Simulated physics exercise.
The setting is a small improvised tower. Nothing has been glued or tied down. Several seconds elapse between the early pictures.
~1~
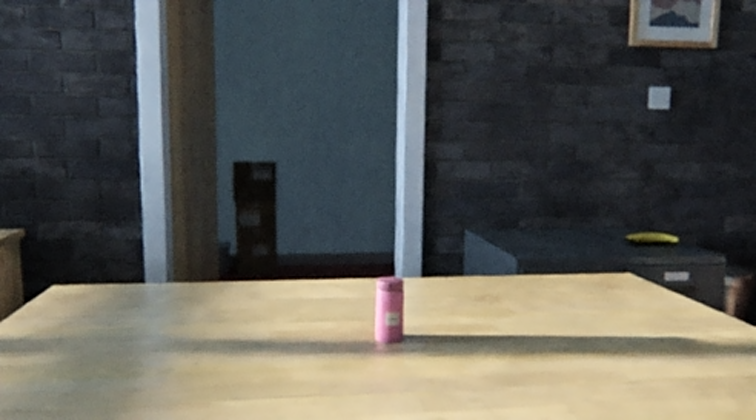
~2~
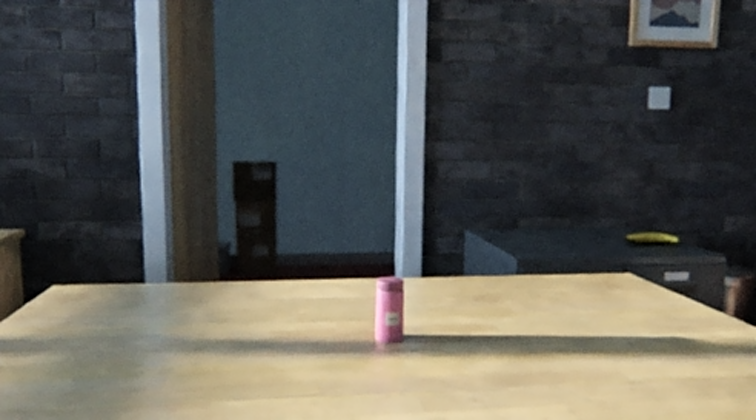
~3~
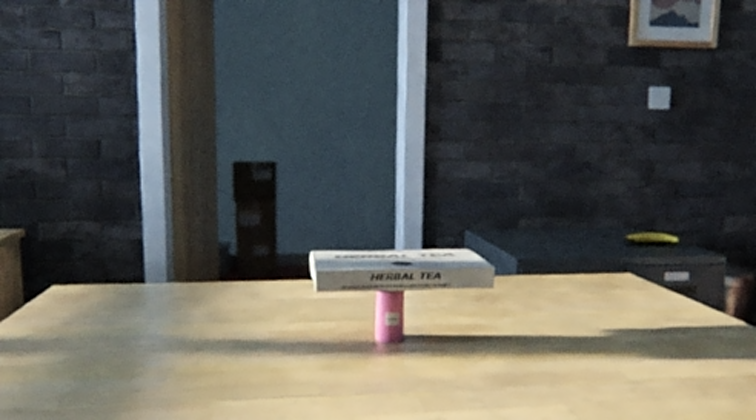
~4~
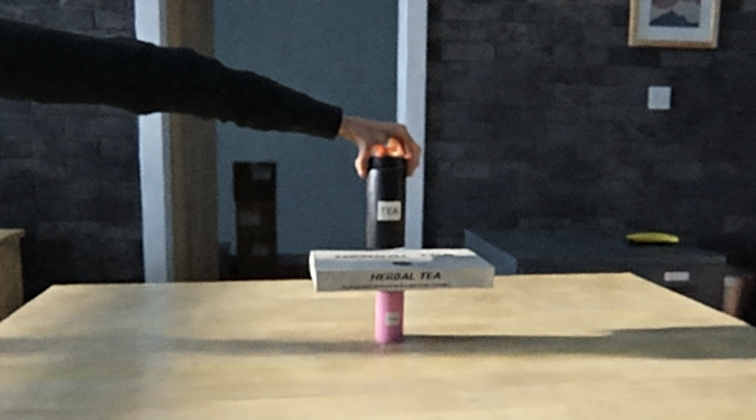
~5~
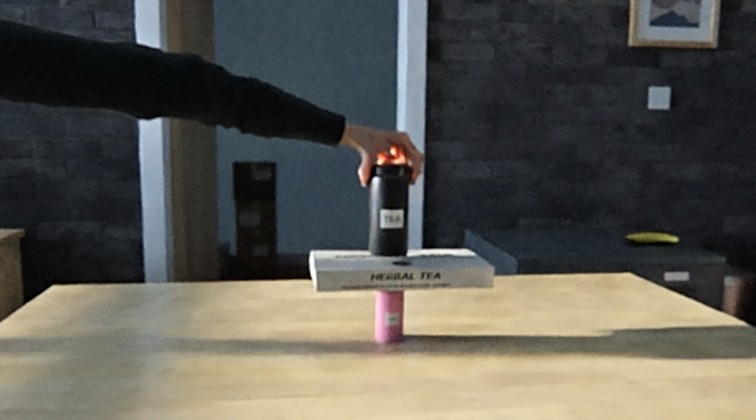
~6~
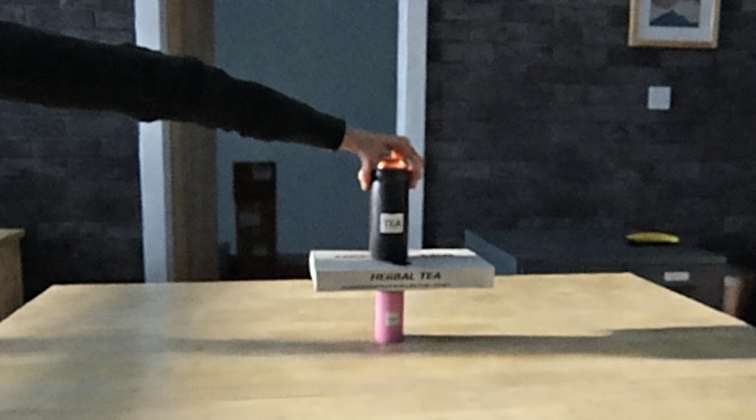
The clip shows a pink cylinder standing on a wooden table, then a white herbal tea packet lying across its top, before a dark-sleeved arm reaches in from the left and lowers a black jar onto the packet, still gripping it.
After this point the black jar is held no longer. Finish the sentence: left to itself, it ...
... stays in place.
Then, 0.30 s on from there, no change.
Then, 0.70 s on from there, black jar resting near (389, 214).
In the end, all 3 unmoved. At the end, from the last picture's camera, black jar near (389, 214). The stack keeps its balance.
